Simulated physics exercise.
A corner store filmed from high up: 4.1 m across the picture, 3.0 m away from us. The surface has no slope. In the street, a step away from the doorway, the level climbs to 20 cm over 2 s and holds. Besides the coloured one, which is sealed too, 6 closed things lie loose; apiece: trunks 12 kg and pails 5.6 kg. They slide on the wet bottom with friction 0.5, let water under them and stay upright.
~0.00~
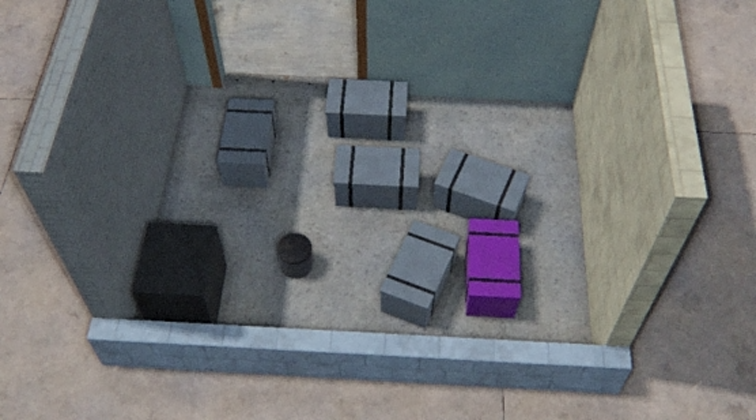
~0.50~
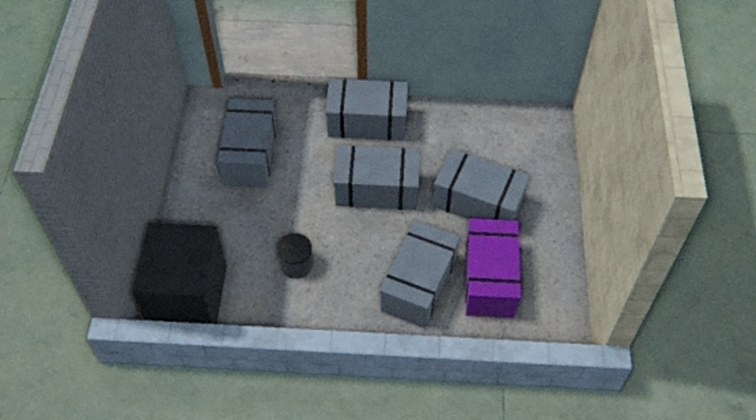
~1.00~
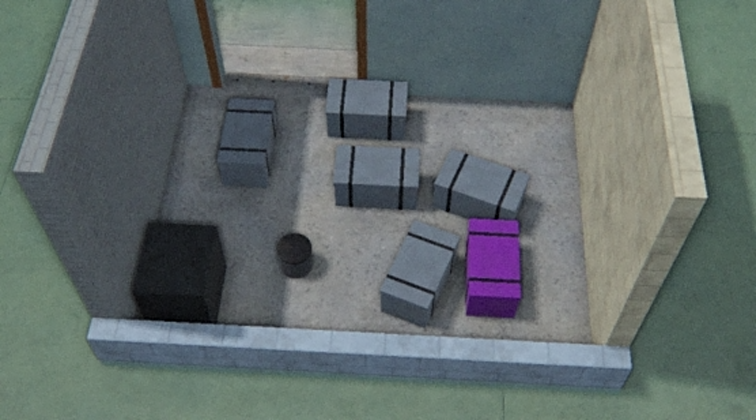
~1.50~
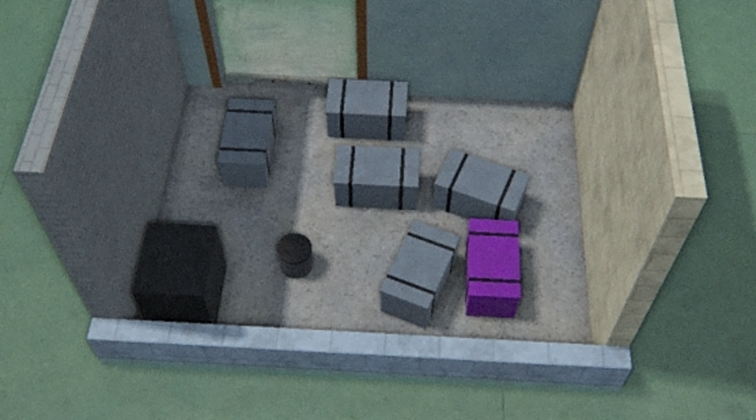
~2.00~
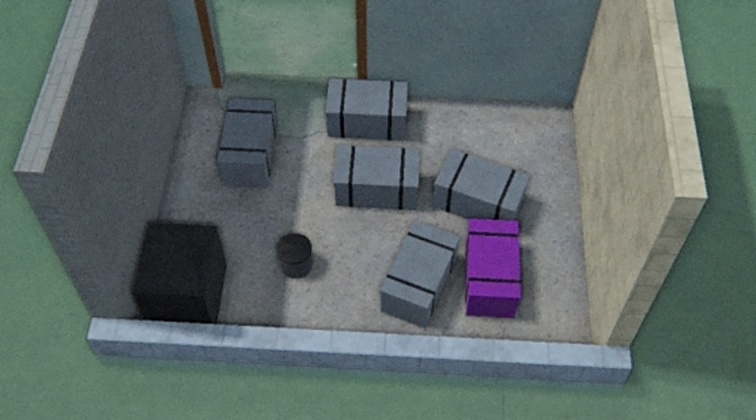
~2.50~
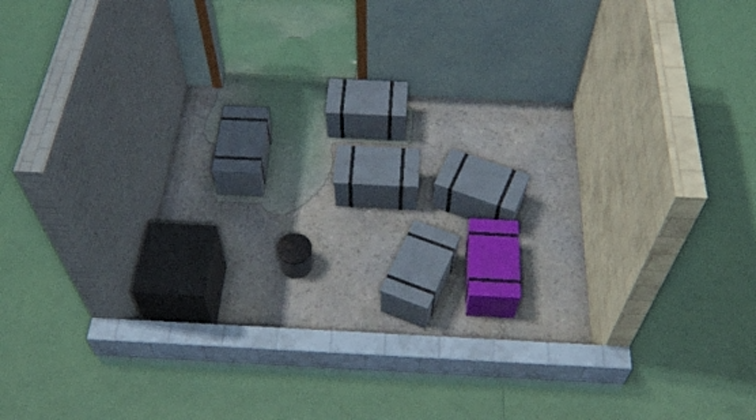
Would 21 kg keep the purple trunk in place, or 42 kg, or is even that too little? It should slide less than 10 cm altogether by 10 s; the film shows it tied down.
For it, neither weight holds it.
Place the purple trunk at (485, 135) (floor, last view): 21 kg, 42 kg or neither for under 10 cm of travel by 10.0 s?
Neither is enough.
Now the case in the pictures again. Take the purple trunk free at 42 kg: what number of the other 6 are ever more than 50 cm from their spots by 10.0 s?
That makes 6.
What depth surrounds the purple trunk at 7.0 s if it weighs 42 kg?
About 7 cm.
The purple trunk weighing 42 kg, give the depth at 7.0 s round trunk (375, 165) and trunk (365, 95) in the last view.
About 10 and 3 cm.
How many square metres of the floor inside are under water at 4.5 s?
Roughly 9.0 m2.
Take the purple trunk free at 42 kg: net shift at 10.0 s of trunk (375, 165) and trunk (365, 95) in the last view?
In turn: 100 cm, 60 cm.
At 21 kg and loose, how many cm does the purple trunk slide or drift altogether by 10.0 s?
Some 200 cm in all.
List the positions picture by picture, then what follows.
In the first picture, the purple trunk at (494, 257) rests on the ground; water covers 0.0 m2; 0 of 7 have shifted.
In the second picture, the purple trunk at (494, 257) rests on the ground; water covers 0.0 m2; 0 of 7 have shifted.
In the third picture, the purple trunk at (494, 257), on the bottom; 0.0 m2 under water; 0 of 7 have shifted.
In the fourth picture, the purple trunk at (494, 257), on the bottom; 0.0 m2 under water; 0 of 7 have shifted.
In the fifth picture, the purple trunk at (494, 257) rests on the ground; water covers 0.6 m2; 0 of 7 have shifted.
In the sixth picture, the purple trunk at (494, 257) rests on the ground; water covers 1.5 m2; 1 of 7 have shifted.
After 3.5 s the purple trunk would be 0 cm from its start with 21 kg and 0 cm from its start with 42 kg; 0 cm of water round it then.
After 4.5 s the purple trunk would be 0 cm from its start with 21 kg and 0 cm from its start with 42 kg; 0 cm of water round it then.
After 7.0 s the purple trunk would be 51 cm from its start with 21 kg and 4 cm from its start with 42 kg; 7 cm of water round it then.
After 10.0 s the purple trunk would be 175 cm from its start with 21 kg and 115 cm from its start with 42 kg; 15 cm of water round it then.
